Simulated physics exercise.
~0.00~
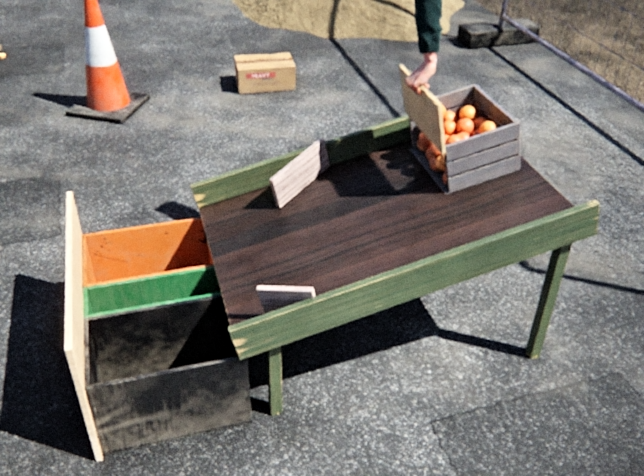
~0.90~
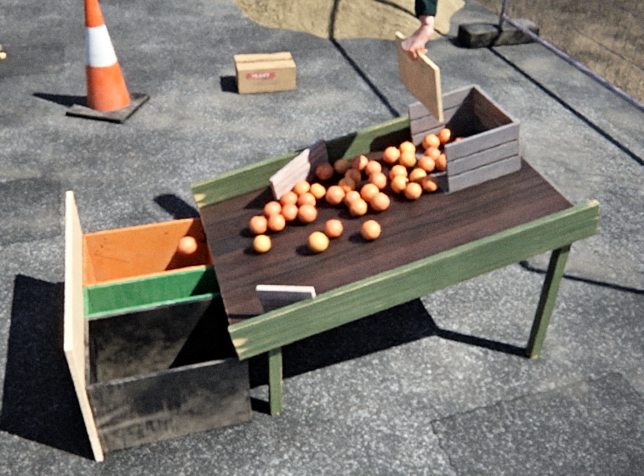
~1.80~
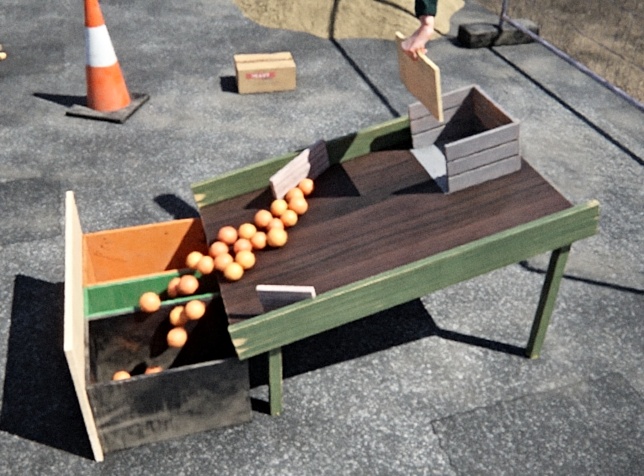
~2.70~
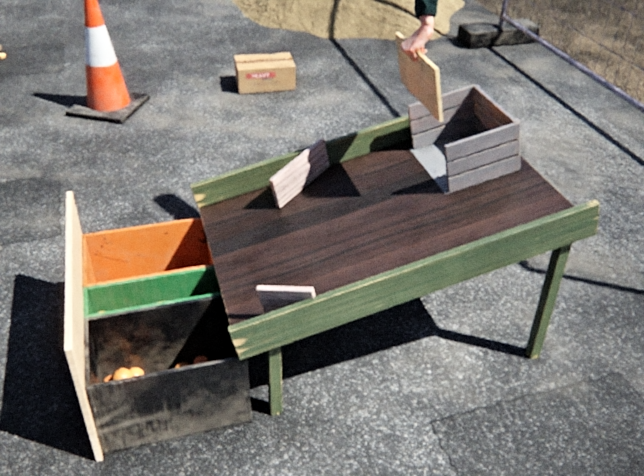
Oranges sit heaped in a grey wooden pen at the upper end of a dark, green-railed table, held back by a board under someone's hand. The hand lifts the board, and the oranges spill out across the slope, spreading toward the angled boards, with one already in the orange bin. The rest bunch into a band past the upper board and pour off the left edge toward the divided boxes. Finally the table and pen are empty, the hand still holds the board, and a few oranges show inside the dark nearest section.
